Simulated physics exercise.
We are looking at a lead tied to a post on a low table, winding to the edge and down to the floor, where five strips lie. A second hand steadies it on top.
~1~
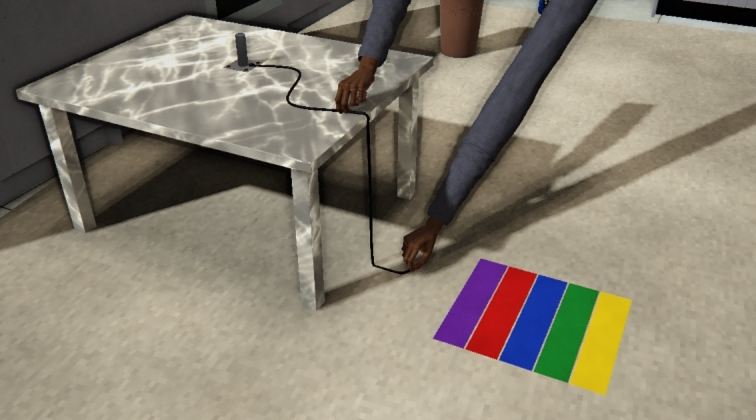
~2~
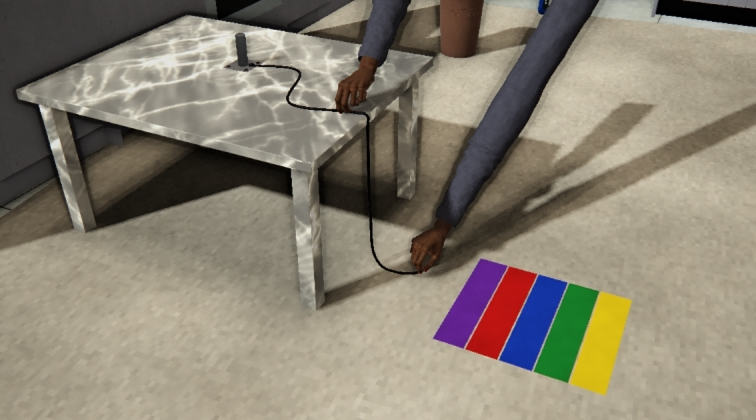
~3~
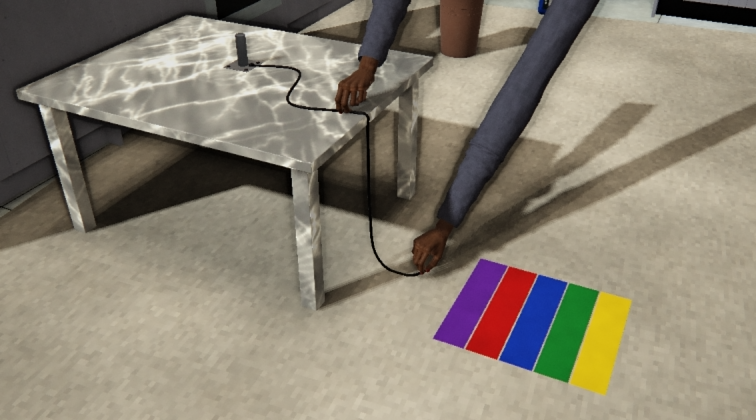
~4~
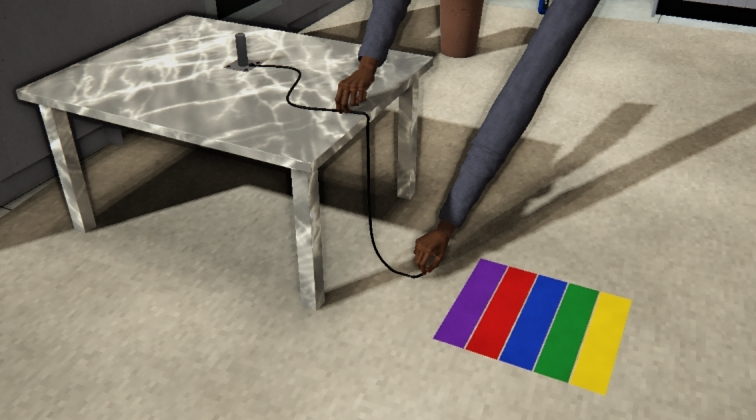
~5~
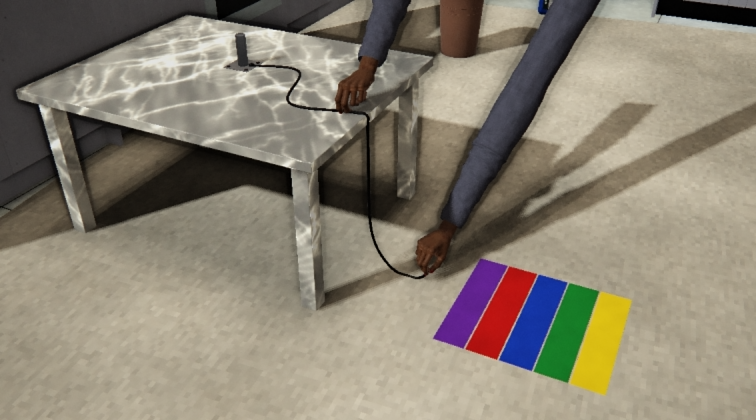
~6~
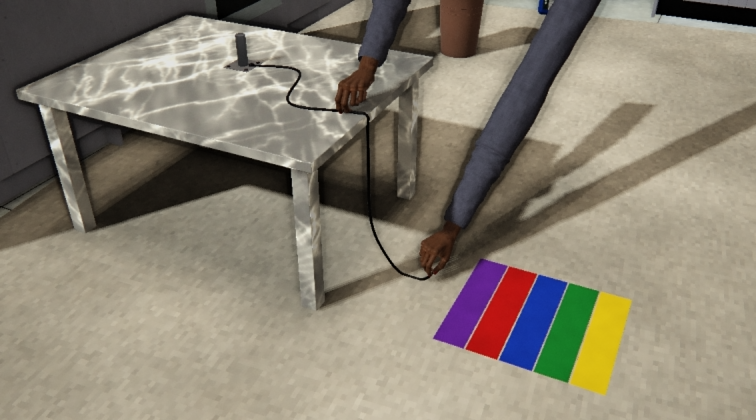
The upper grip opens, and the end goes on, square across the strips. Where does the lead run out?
It gets as far as the green strip.
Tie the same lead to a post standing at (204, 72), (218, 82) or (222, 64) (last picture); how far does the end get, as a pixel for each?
About (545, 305), (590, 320) and (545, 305).
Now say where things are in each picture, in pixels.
End (414, 268); purple (457, 327); red (489, 337); blue (522, 348); green (557, 359); yellow (593, 371), in the first frame.
End (423, 270); lead through (280, 67) (293, 87) (316, 109) (368, 135) (370, 200) (375, 256), in the second frame.
End (425, 271), in the third frame.
End (426, 271); lead through (280, 67) (293, 87) (316, 109) (368, 135) (369, 200) (379, 256), in the fourth frame.
End (428, 272), in the fifth frame.
End (432, 273); lead through (280, 67) (293, 87) (316, 109) (368, 135) (369, 200) (387, 256), in the sixth frame.
Soon after, end near (513, 297); over red.
Then, end near (550, 308); over blue.
At full stretch, end near (574, 314); over green. The green one.
